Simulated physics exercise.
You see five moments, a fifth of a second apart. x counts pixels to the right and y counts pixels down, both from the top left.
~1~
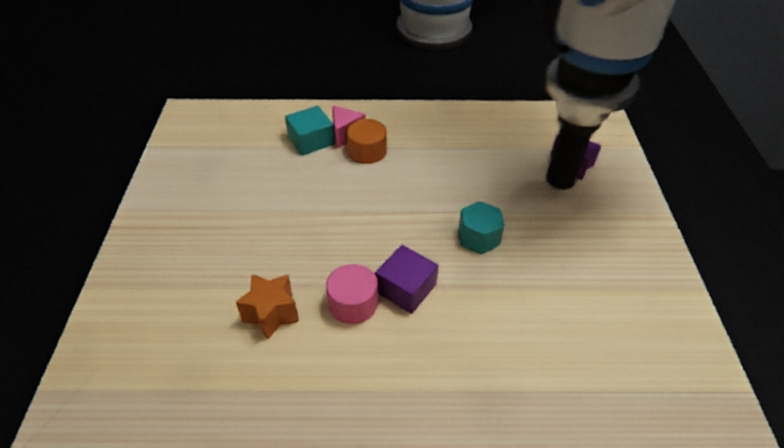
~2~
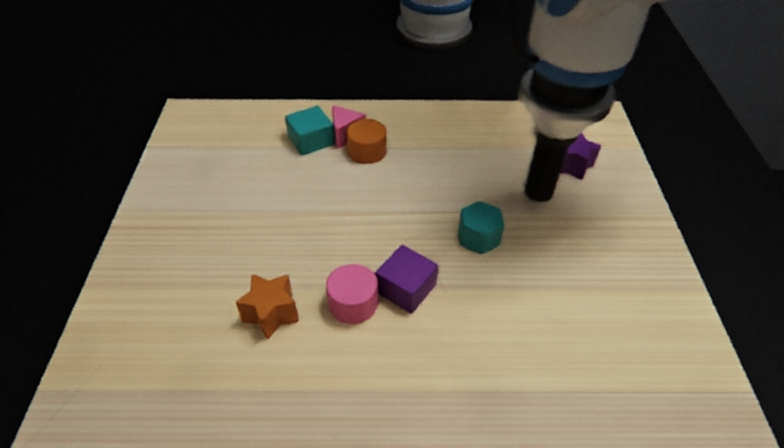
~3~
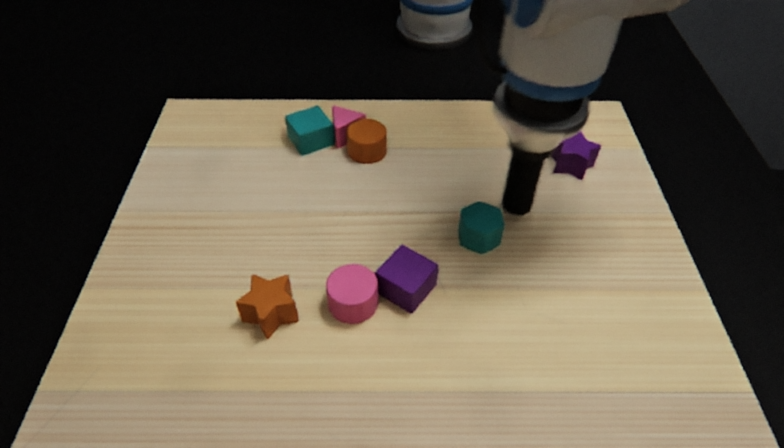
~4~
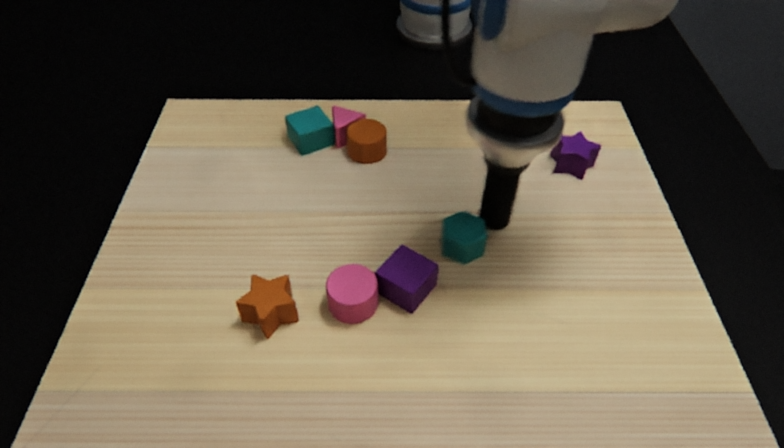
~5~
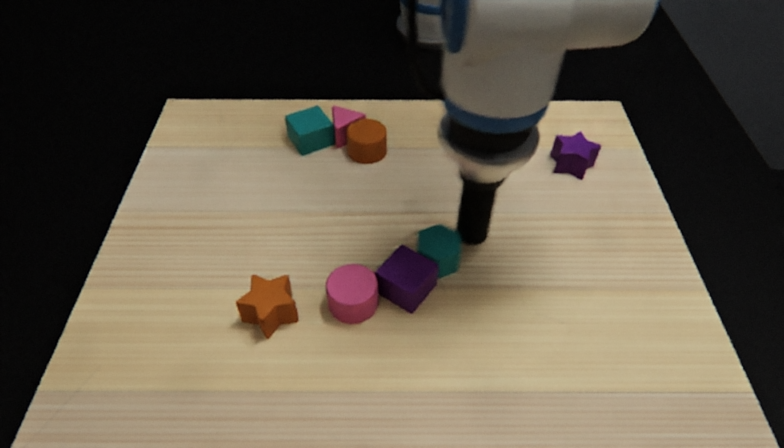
On a light wooden board scattered with colored blocks, a robot arm moved its black rod down and left from near the purple star, then pushed the teal hexagonal block over against the purple cube.
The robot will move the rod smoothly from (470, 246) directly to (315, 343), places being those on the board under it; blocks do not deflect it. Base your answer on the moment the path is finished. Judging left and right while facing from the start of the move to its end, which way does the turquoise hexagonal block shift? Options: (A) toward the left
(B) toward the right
It's A.
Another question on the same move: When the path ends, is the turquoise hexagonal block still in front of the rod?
Going by the path, yes.
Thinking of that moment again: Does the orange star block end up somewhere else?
It seems so.
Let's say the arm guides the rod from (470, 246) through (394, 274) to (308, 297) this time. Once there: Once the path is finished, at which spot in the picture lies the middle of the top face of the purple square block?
The centre of its top will be at (369, 337).
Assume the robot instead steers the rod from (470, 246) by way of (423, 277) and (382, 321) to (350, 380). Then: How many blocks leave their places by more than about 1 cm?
I reckon the push displaces three or more of the blocks by more than 1 cm.
On the path given first. One third of the way, rod (422, 263); orange star block (254, 297), turned 40° clockwise; pink circular block (296, 317); purple square block (356, 302); turquoise hexagonal block (387, 272).
Two thirds of the way, rod (370, 296); orange star block (248, 299), turned 65° clockwise; pink circular block (269, 340); purple square block (320, 357), turned 25° anticlockwise; turquoise hexagonal block (336, 314), turned 25° anticlockwise.
At the end, rod (313, 332); orange star block (248, 299), turned 65° clockwise; pink circular block (229, 365); purple square block (305, 405), turned 60° anticlockwise; turquoise hexagonal block (287, 359), turned 60° anticlockwise.
